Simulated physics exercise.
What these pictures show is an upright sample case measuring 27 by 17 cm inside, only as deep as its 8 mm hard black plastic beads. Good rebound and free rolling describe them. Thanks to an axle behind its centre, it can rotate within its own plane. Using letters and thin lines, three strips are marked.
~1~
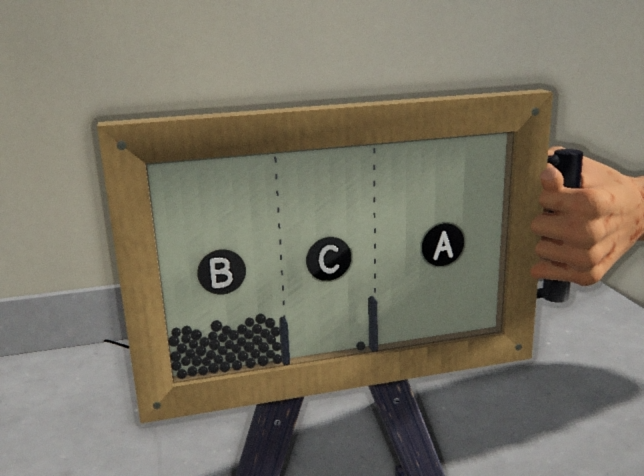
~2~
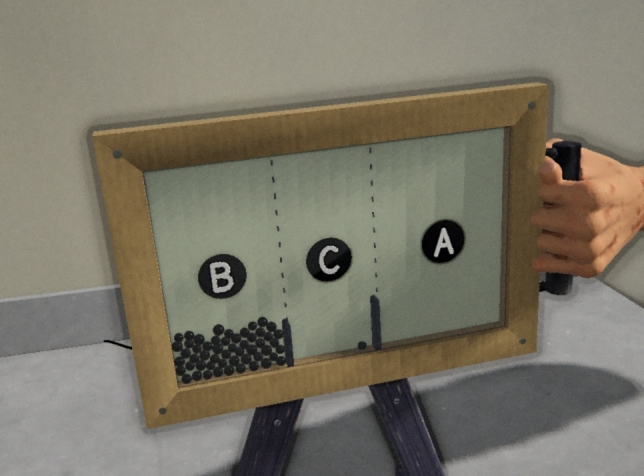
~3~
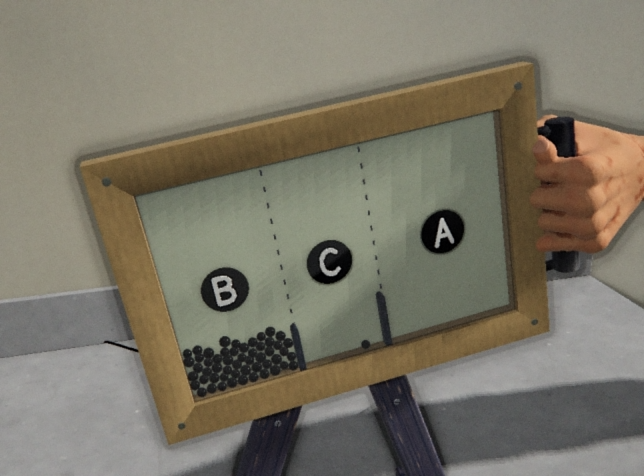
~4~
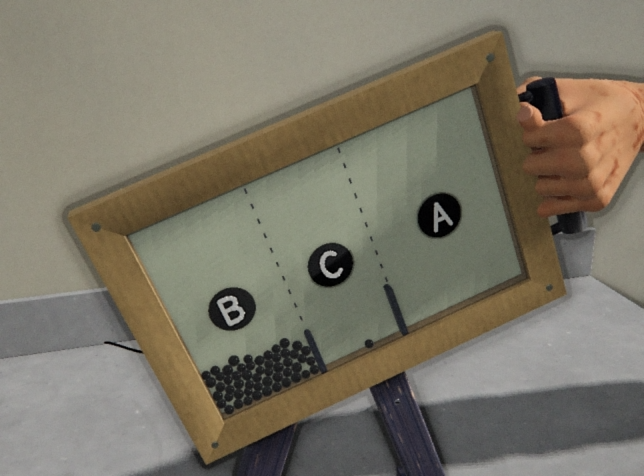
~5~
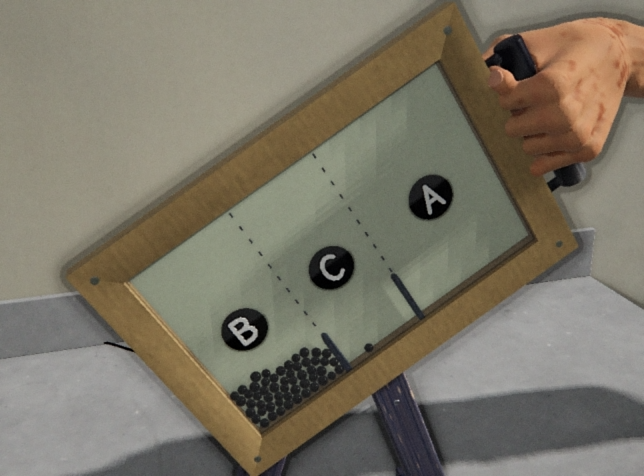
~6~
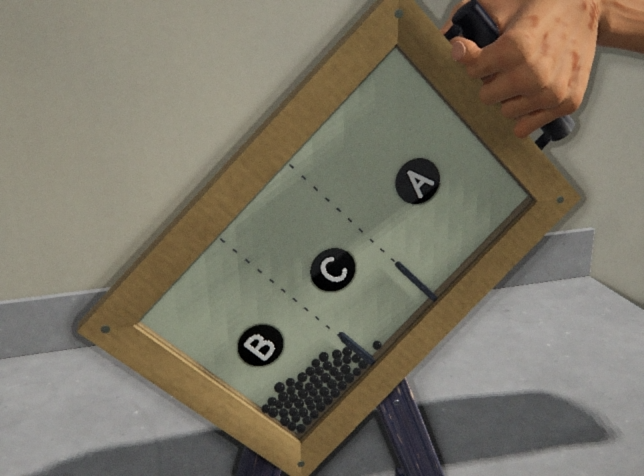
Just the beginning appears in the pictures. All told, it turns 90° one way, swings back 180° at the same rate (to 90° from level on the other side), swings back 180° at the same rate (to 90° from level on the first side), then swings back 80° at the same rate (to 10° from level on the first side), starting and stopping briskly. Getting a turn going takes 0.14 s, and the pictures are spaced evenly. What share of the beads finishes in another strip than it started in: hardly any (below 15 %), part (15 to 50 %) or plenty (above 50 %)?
The share is part.
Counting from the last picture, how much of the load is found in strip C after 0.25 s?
Around 0 percent of the load.
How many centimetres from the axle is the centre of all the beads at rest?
Offset approx. 5 cm left, 8 cm below.
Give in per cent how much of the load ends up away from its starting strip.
Moved share: About 35 per cent.
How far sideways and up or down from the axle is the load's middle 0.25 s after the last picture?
6 cm right, 10 cm below.
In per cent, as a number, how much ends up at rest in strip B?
Some 65 percent.
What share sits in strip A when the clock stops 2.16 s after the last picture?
The share there is some 25 per cent.
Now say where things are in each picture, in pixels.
The first picture shows level; about 50 beads; load centre (228, 347); top bead (261, 319); A (443, 245), B (222, 272), C (329, 259).
The second picture shows turned 2° anticlockwise; load centre (232, 351); top bead (262, 322).
The third picture shows turned 8° anticlockwise; load centre (242, 361); top bead (270, 332); wall ends (380, 296), (294, 329).
The fourth picture shows turned 19° anticlockwise; load centre (262, 374); top bead (285, 343).
The fifth picture shows turned 31° anticlockwise; load centre (288, 385); top bead (304, 353).
The sixth picture shows turned 43° anticlockwise; load centre (315, 389); top bead (377, 345); A (418, 181), B (261, 346), C (333, 270).
Then, 0.25 s after the last picture, it stands 90° anticlockwise; the beads' middle is 6 cm right of and 10 cm below the centre; B 100 %; 0 % have changed strip.
Then, 2.16 s after the last picture, it stands 50° anticlockwise; the beads' middle is in line with and 8 cm below the centre; A 25 %, B 65 %, C 10 %; 35 % have changed strip.
Then, 2.38 s after the last picture, it stands 10° anticlockwise; the beads' middle is 5 cm left of and 8 cm below the centre; A 25 %, B 65 %, C 10 %; 35 % have changed strip.
All still 3.0 s after it, it stands 10° anticlockwise; A 25 %, B 65 %, C 10 %; 35 % have changed strip.
